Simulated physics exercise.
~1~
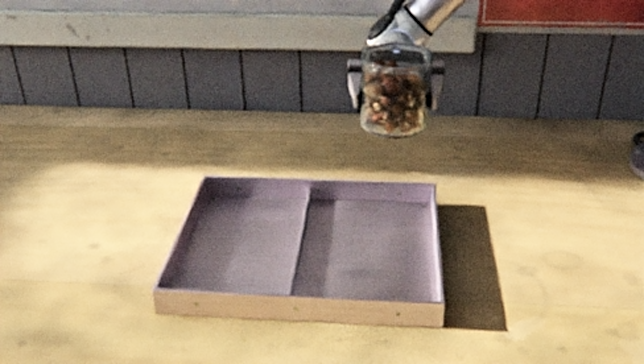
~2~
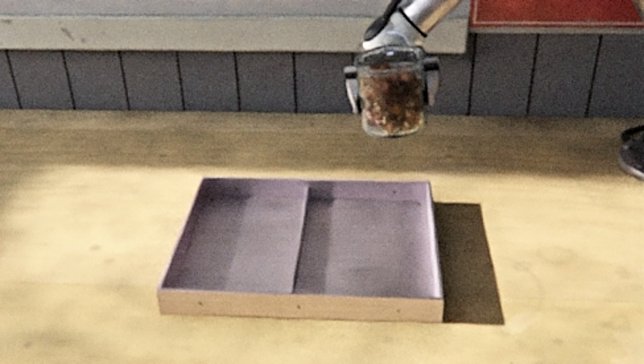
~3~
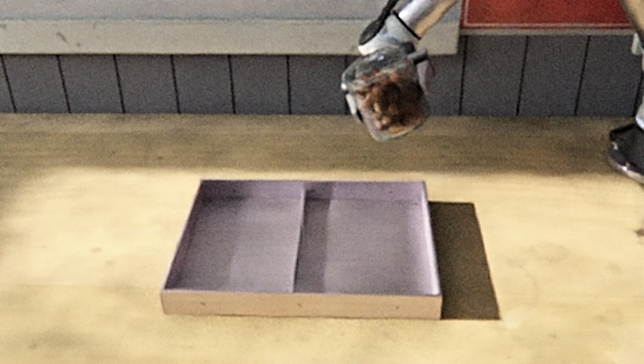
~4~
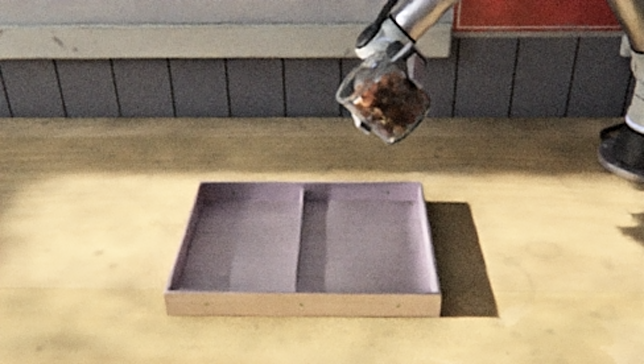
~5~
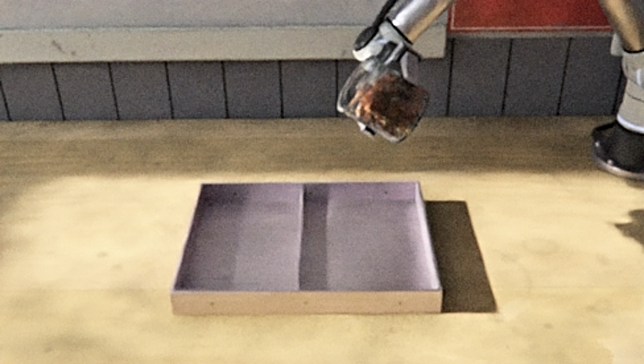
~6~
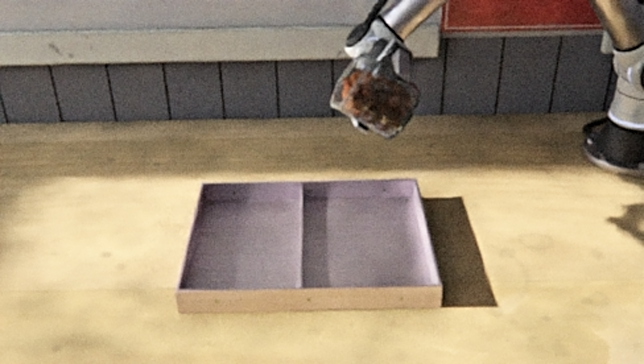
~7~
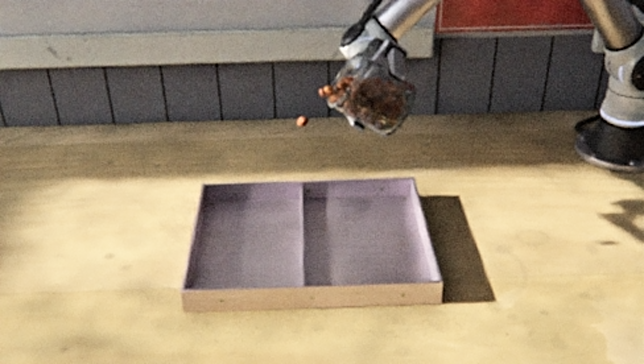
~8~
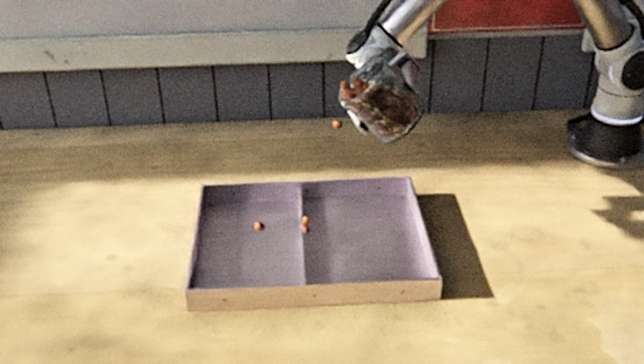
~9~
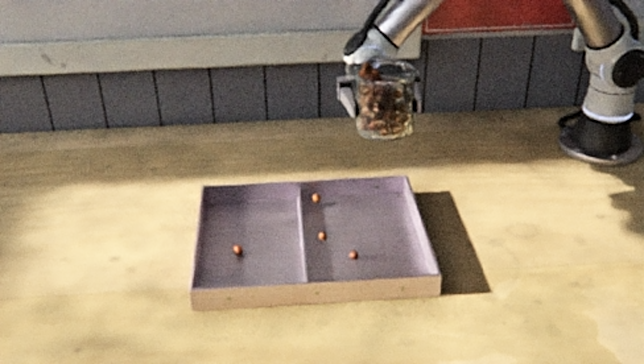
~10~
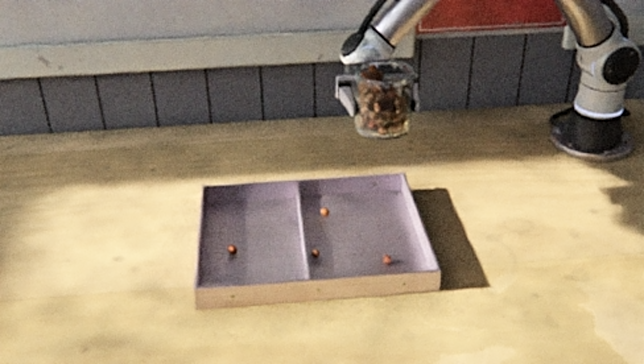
On a pale wooden tabletop in front of a grey panelled wall, seen from slightly above by a gently drifting view, sits a shallow mauve tray with a low divider across it. Above and behind it, a robot arm reaching in from the upper right holds a clear cup full of brown hazelnuts. The arm tips the cup to the left, and a few nuts spill over its lip and drop into the tray. The cup then swings back upright, still mostly full. Four reddish-brown nuts roll a little and end scattered on both sides of the divider.
